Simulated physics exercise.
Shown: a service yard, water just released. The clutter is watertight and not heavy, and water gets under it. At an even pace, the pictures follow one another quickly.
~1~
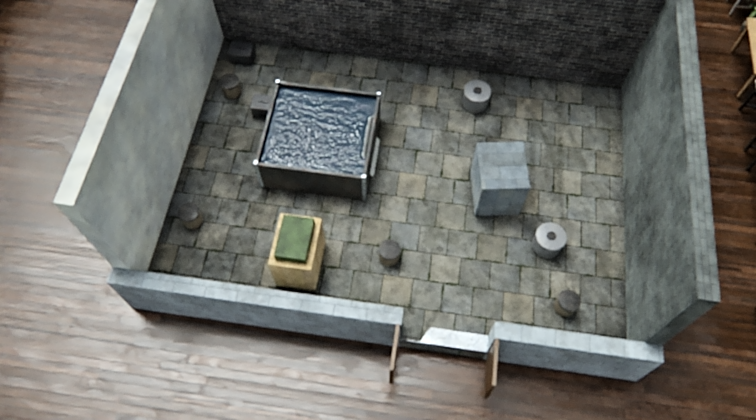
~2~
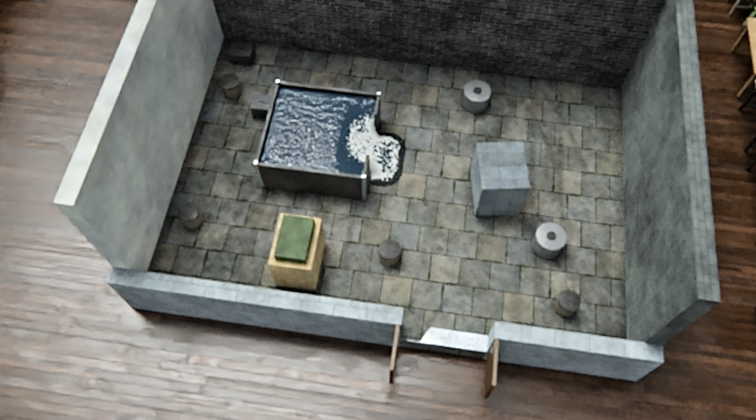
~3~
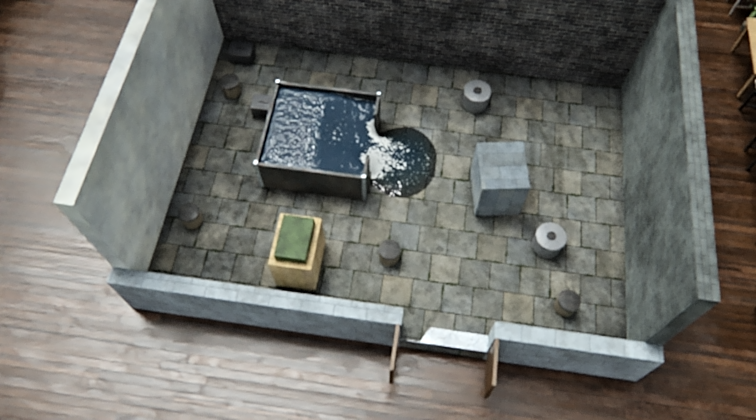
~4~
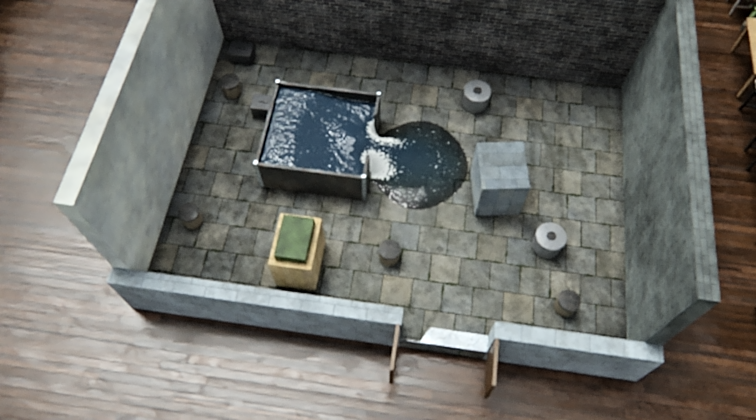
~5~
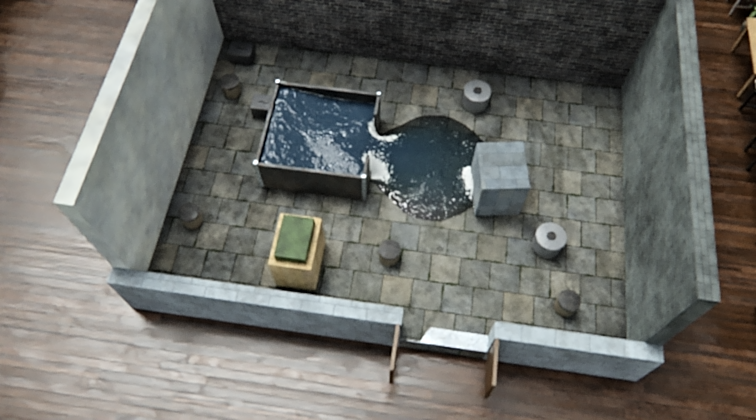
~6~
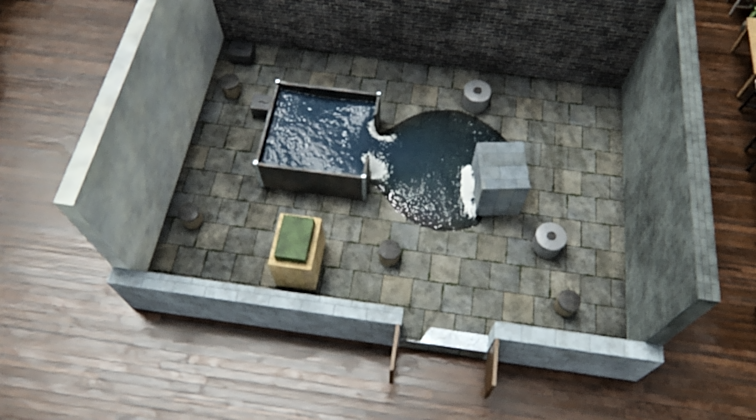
Water pours from the right side of a raised tank and spreads to a grey block.
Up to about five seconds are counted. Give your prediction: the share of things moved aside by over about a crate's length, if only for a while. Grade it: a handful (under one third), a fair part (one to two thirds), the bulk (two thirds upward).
A handful.
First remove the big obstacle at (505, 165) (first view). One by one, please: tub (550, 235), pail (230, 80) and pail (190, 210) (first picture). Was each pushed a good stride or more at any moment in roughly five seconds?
Taking them one at a time: The first traveled far, the second remained nearby, the third remained nearby.
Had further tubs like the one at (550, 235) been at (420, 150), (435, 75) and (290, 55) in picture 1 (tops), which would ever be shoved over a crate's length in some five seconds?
Outcome per entry: Knocked aside / stays where it is / stays where it is.
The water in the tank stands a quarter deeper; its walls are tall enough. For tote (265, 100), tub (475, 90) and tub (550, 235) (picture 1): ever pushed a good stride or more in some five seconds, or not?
First: Falls short; second: Goes past it; third: Goes past it.
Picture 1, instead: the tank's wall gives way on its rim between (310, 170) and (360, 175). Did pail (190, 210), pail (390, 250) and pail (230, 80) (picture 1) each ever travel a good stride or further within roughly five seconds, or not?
Taking them in order, displaced that much, displaced that much, less than that.
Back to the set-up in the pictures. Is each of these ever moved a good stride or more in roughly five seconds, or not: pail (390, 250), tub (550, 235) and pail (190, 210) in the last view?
Per the list: First remained close, second remained close, third remained close.
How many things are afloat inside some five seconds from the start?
That adds up to 2.
A moment on, 0 of 8 are well off their spots; 0 afloat.
Next, 1 of 8 are well off their spots; 0 afloat.
Later, 2 of 8 are well off their spots; 2 afloat.
In the end, 2 of 8 are well off their spots, and 2 have been at some point; 2 afloat.
